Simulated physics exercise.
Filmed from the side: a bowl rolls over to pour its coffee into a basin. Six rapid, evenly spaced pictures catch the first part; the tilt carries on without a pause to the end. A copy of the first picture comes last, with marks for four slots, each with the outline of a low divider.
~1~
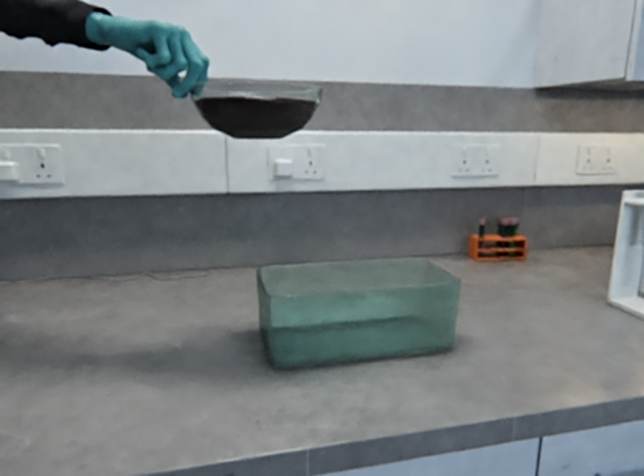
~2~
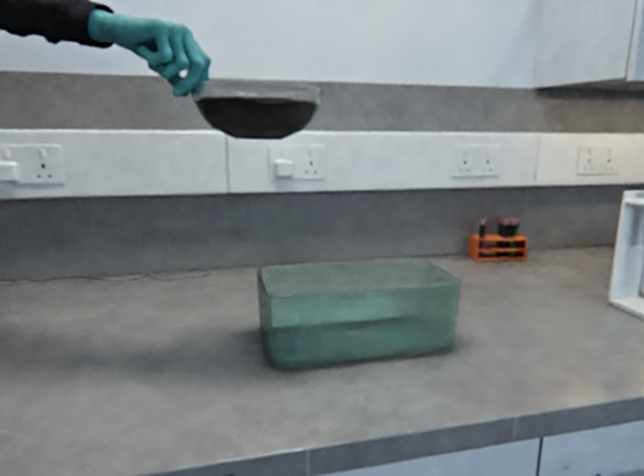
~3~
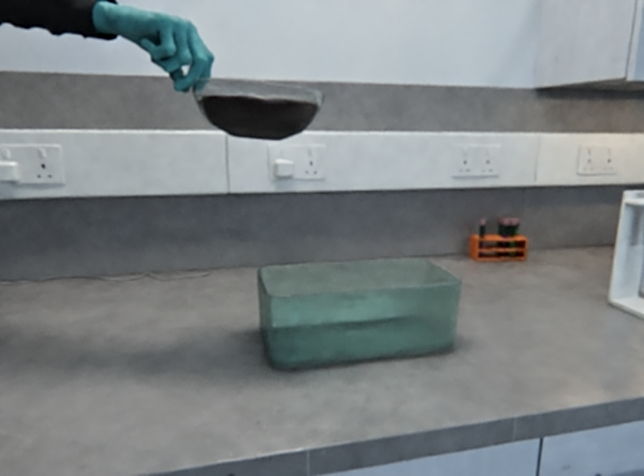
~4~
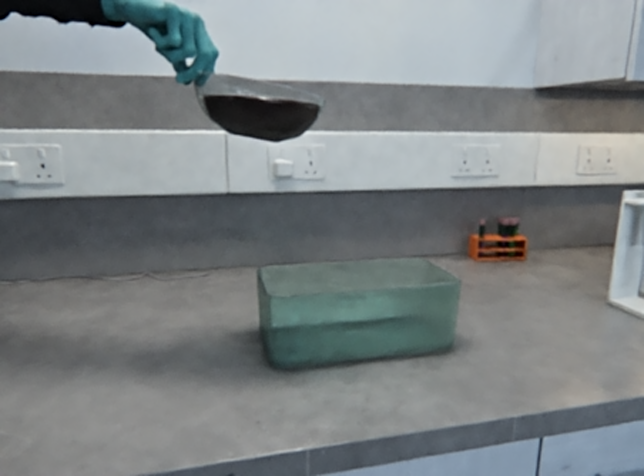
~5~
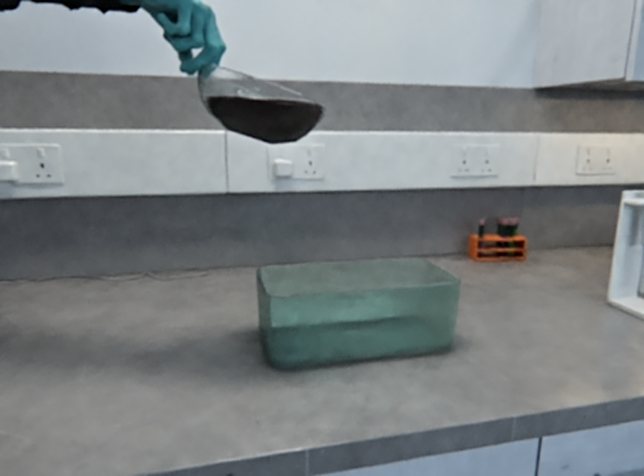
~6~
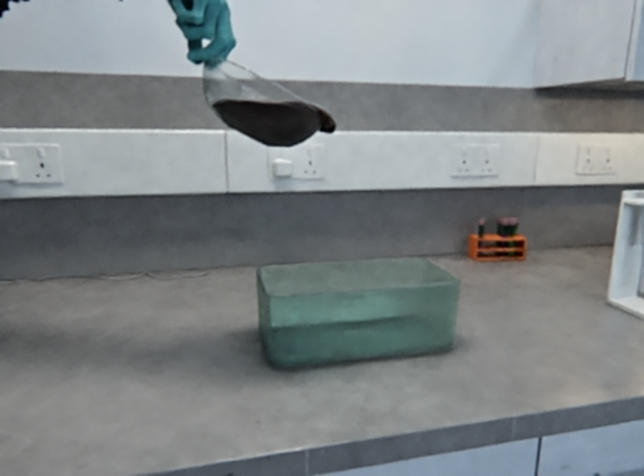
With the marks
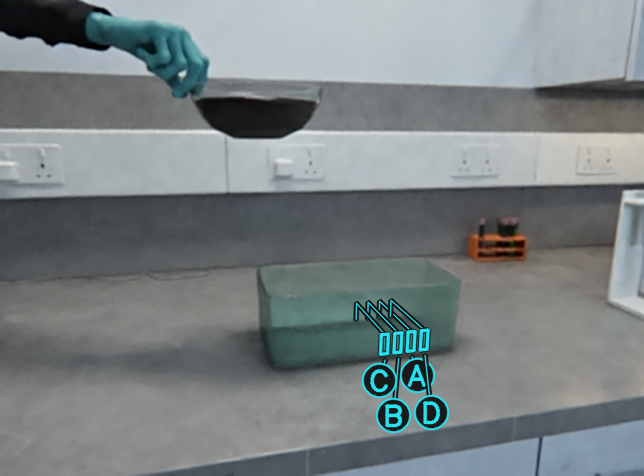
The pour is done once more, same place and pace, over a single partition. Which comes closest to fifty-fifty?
Use slot C.
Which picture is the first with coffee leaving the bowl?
Picture 5.
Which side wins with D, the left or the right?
The left side.
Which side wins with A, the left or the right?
The left one.
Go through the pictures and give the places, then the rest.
Upright, lip at (318, 89); basin from (269, 365) to (452, 345); nothing has left yet, in the first frame.
Upright, lip at (319, 91); nothing has left yet, in the second frame.
Tipped about 5°, lip at (321, 95); nothing has left yet, in the third frame.
Tipped about 10°, lip at (322, 101); nothing has left yet, in the fourth frame.
Tipped about 18°, lip at (322, 110); coffee is over the lip, down to (322, 110), in the fifth frame.
Tipped about 27°, lip at (322, 120); coffee is over the lip, down to (324, 134), in the sixth frame.
On the marked copy, A at (411, 356); B at (398, 358); C at (385, 359); D at (425, 355).
Choosing A, about 83 % ends left of the wall and 13 % right of it; 5 % is lost outside.
Choosing B, about 67 % ends left of the wall and 29 % right of it; 4 % is lost outside.
Choosing C, about 50 % ends left of the wall and 47 % right of it; 3 % is lost outside.
Choosing D, about 80 % ends left of the wall and 17 % right of it; 3 % is lost outside.
